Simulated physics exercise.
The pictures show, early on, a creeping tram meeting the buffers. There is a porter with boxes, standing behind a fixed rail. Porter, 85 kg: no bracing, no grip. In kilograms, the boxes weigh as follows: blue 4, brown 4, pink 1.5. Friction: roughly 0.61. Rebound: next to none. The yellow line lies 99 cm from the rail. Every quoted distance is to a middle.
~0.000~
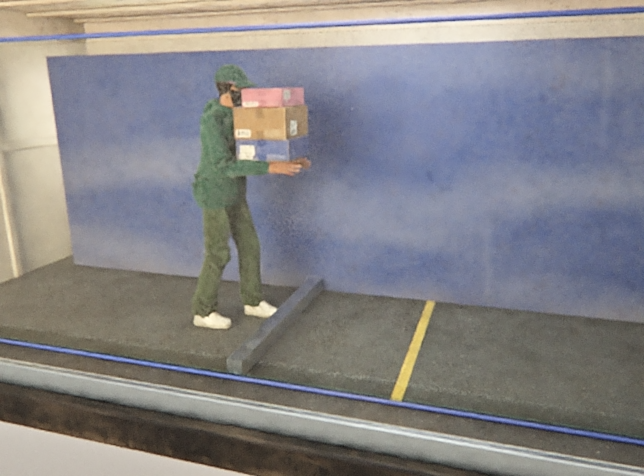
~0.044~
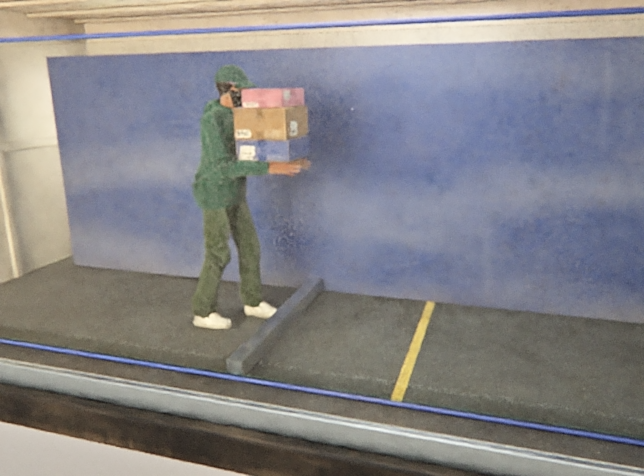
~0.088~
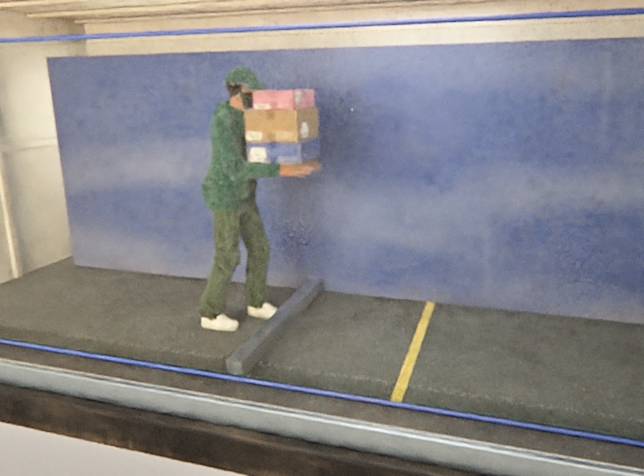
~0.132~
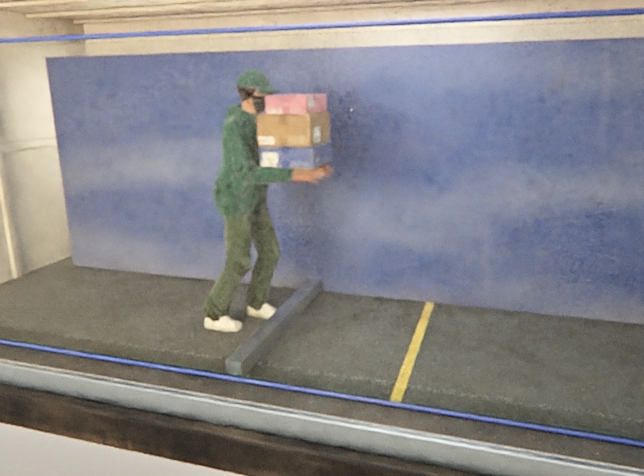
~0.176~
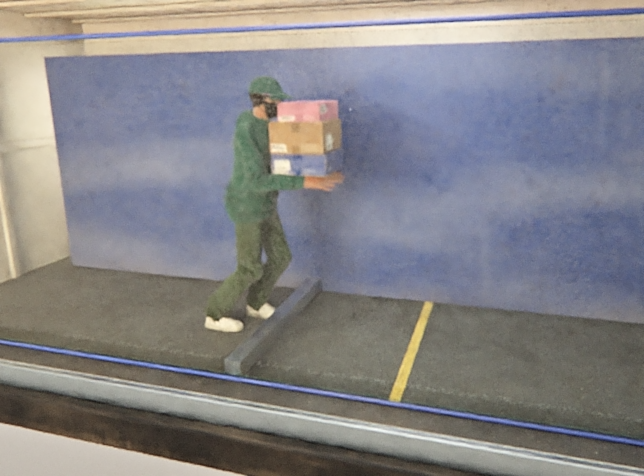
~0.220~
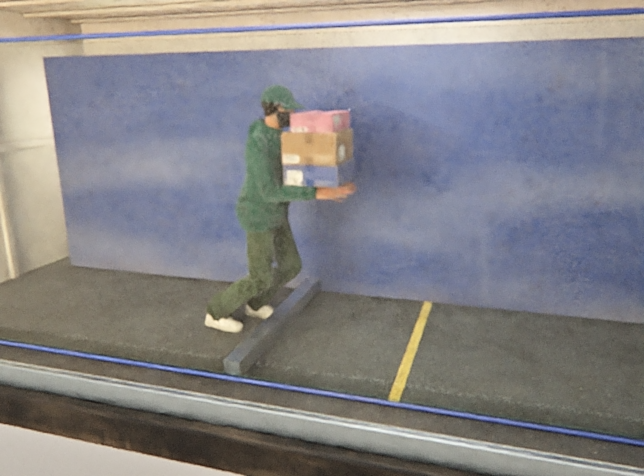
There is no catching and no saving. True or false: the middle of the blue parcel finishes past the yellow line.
True.
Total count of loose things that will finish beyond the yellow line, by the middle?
The tally comes out at 3.
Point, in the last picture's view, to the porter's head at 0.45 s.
Estimated position: Around (350, 186).
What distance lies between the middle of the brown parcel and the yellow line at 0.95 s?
Past it by around 50 cm.
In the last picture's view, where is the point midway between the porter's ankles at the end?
Around (326, 334).
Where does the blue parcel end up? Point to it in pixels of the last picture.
I'd put it somewhere close to (439, 337).
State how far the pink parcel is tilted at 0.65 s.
The angle from upright is close to 60°.
After 0.45 s the blue parcel is 20 cm short of the yellow line, tilted 20°, near (385, 267) in the last picture's view.
After 0.65 s the blue parcel is 2 cm past the yellow line, tilted 20°, near (418, 324) in the last picture's view; the pink parcel 47 cm past the yellow line, tilted 60°.
After 0.95 s the blue parcel is 16 cm past the yellow line, tilted 0°, near (439, 337) in the last picture's view; the pink parcel 131 cm past the yellow line, tilted 65°.
Final state at 2.2 s, blue parcel crosses the yellow line; brown parcel crosses the yellow line; pink parcel crosses the yellow line; porter's head crosses the yellow line.
